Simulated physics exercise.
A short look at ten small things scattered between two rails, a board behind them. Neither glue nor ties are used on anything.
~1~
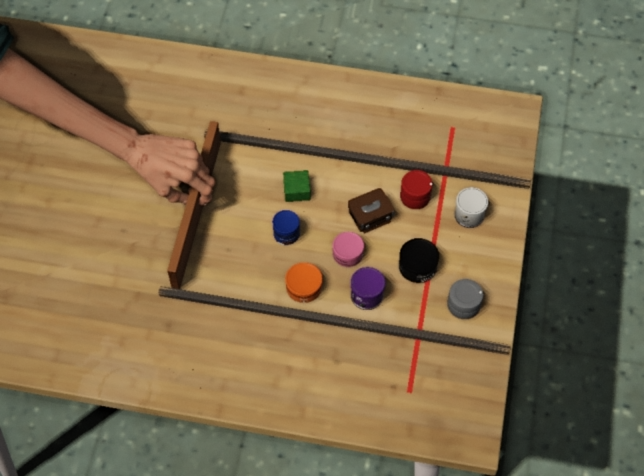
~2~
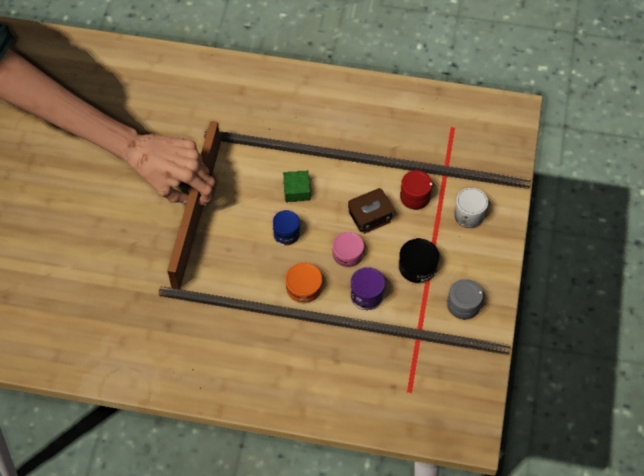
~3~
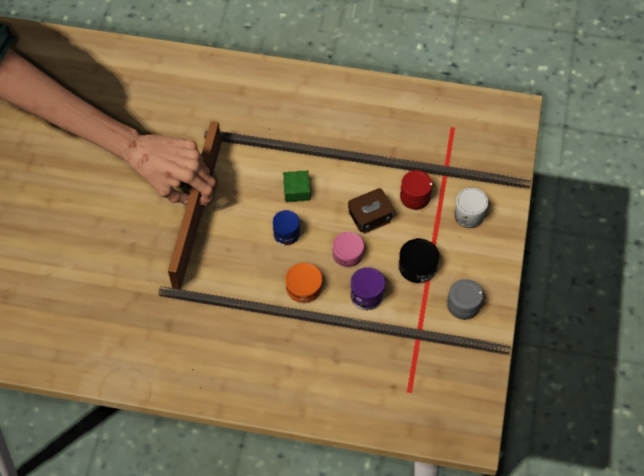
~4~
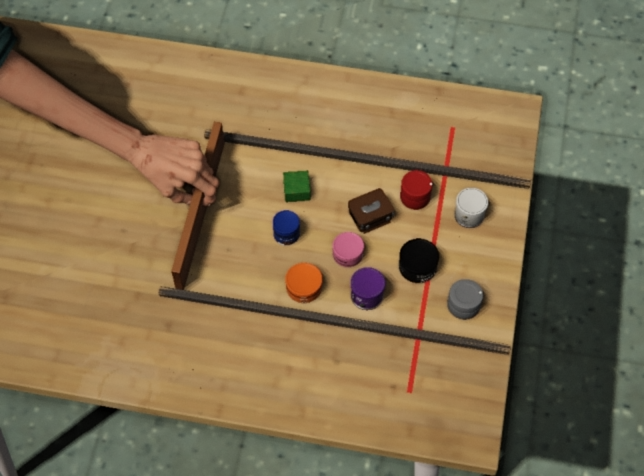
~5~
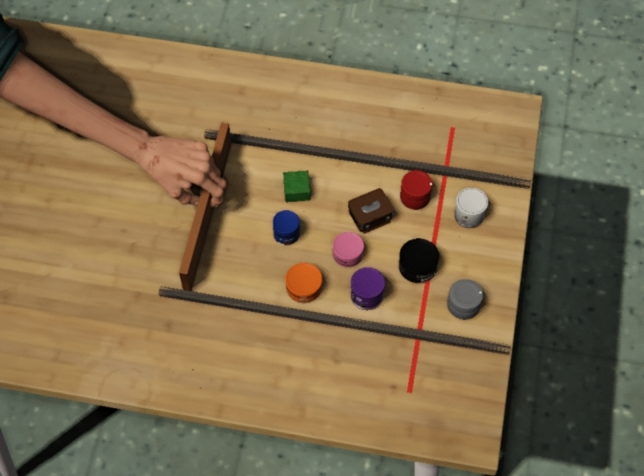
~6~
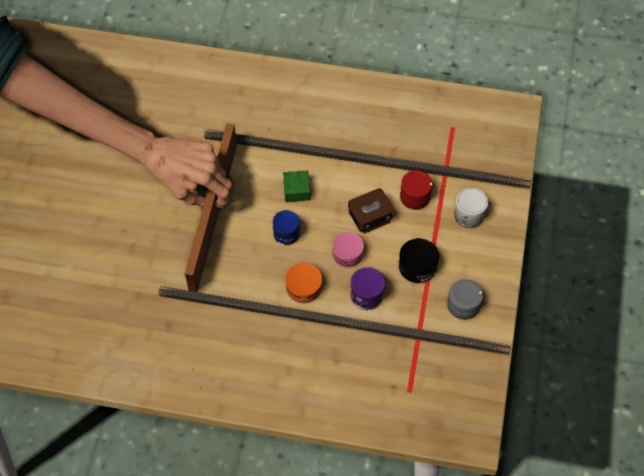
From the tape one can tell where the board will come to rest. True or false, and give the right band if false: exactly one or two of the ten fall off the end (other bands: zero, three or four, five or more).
False, zero fall off.
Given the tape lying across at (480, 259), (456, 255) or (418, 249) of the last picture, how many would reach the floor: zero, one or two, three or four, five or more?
Going through the three places in order, the answers are three or four; just one or two; none at all.
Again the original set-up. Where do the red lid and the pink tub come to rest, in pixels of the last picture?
In the last picture the red lid sits around (458, 187) and the pink tub around (443, 280).
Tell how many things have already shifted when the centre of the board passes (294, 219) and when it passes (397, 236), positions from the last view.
First 2 and then 9.
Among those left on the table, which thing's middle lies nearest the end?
Foremost: The grey lid.
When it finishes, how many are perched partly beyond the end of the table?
The count is 1.
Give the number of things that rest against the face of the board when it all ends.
Well, it touches 5.
Soon after, none off yet; grey lid at rest near (465, 299); white pot at rest near (471, 208); black tub at rest near (419, 261).
At rest, the number that fall off is zero.
